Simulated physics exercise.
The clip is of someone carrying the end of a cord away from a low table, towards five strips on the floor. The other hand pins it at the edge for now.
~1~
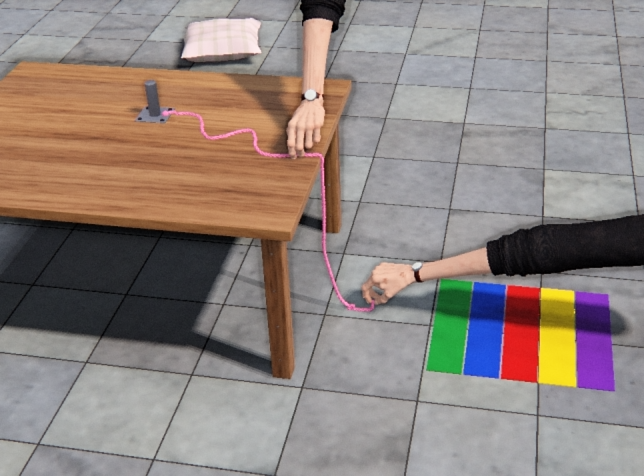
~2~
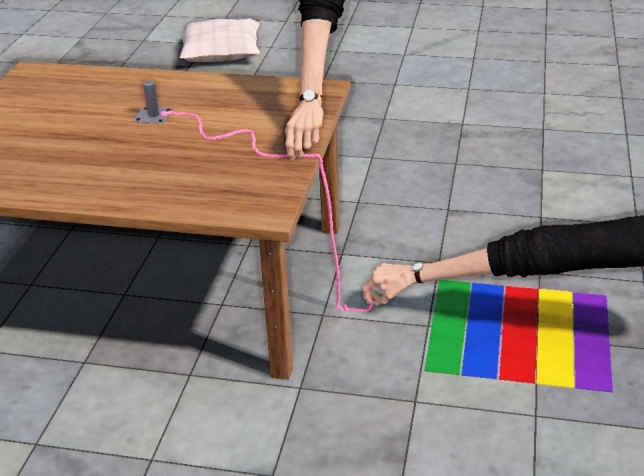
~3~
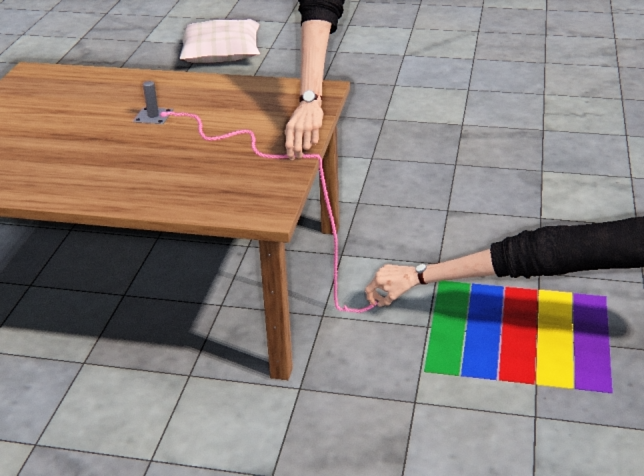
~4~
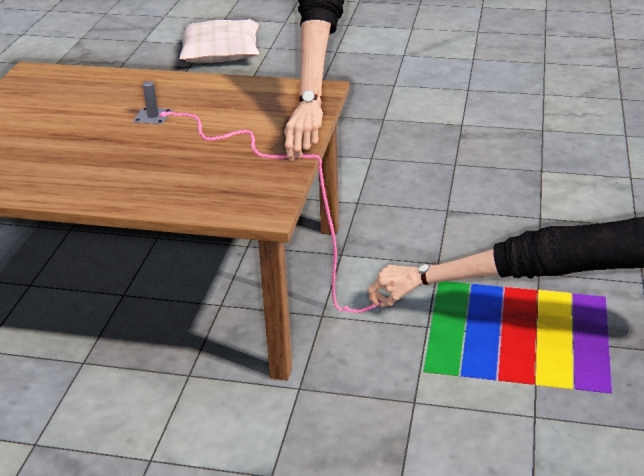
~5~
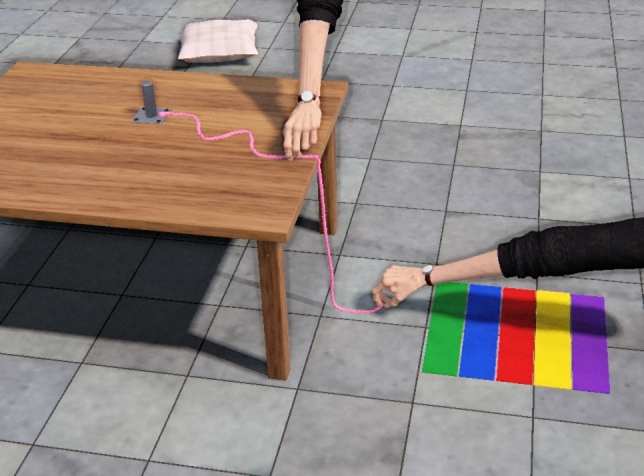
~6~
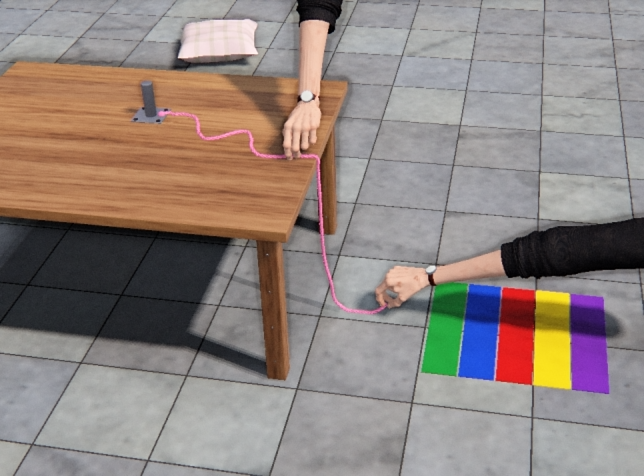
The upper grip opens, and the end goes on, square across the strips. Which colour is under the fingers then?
The end stops over the yellow strip.
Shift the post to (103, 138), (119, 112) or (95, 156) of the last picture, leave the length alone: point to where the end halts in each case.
Try by try, around (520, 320), (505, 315) and (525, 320).
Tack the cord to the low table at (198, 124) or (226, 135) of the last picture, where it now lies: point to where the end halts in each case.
In that order: (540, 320) and (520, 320).
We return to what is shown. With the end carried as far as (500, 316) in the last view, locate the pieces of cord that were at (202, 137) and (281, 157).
They go to (230, 133) and to (325, 174).
Soon after, end near (500, 316); over red.
Then, end near (535, 319); over red.
At full stretch, end near (554, 321); over yellow. It gets as far as the yellow strip.
